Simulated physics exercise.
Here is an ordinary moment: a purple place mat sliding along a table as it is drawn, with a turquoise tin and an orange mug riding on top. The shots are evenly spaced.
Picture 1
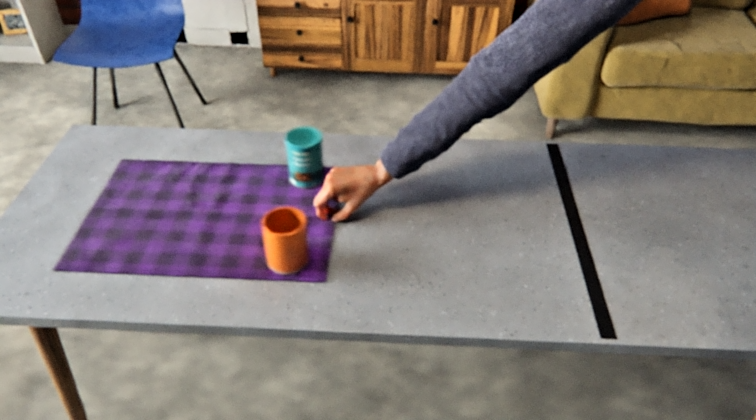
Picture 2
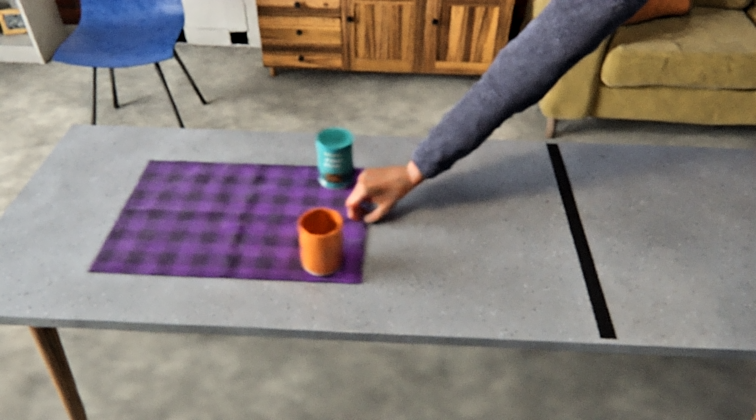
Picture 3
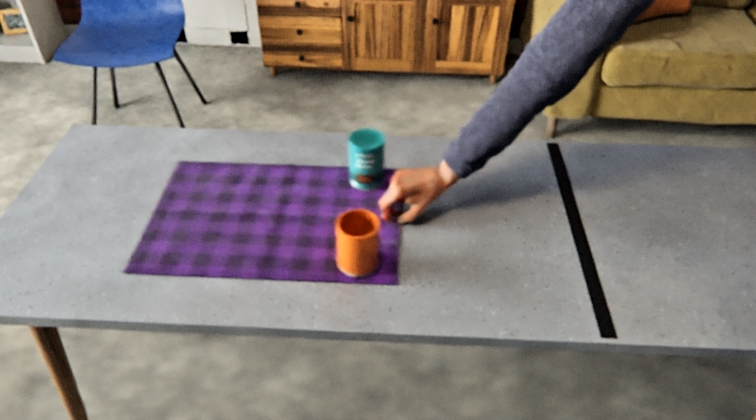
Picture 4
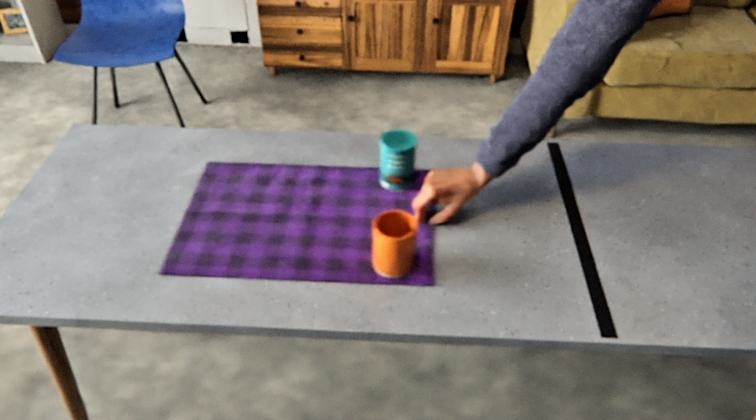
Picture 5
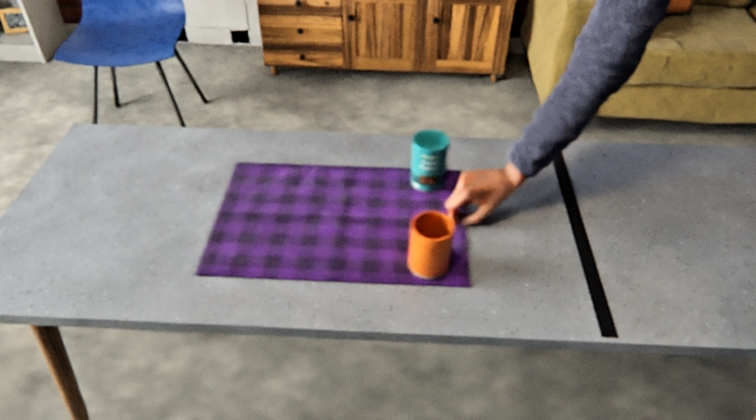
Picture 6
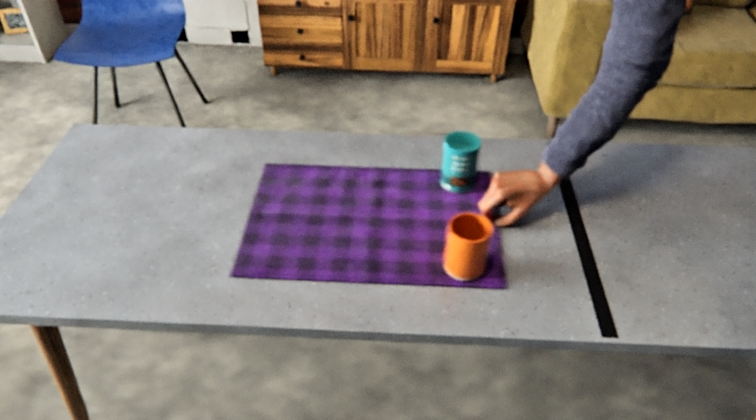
A hand pulls a purple checked place mat carrying a tin and mug rightward.
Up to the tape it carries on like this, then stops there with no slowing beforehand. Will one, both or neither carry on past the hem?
Result: The turquoise tin goes over, the orange mug goes over.
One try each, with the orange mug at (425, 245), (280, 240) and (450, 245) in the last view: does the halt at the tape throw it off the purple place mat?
First try: It gets flung off; second try: It rides out the stop; third try: It gets flung off.
Then, 0.08 s past the final frame, hem short of the tape; turquoise tin on the cloth near (510, 164); orange mug on the cloth near (526, 250).
Then, 0.19 s past the final frame, hem at the tape; turquoise tin ahead of the hem near (573, 167); orange mug ahead of the hem near (600, 253).
When it is over, hem at the tape; turquoise tin ahead of the hem near (680, 173); orange mug ahead of the hem near (726, 260). The turquoise tin leaves the cloth and the orange mug shoots off the front.
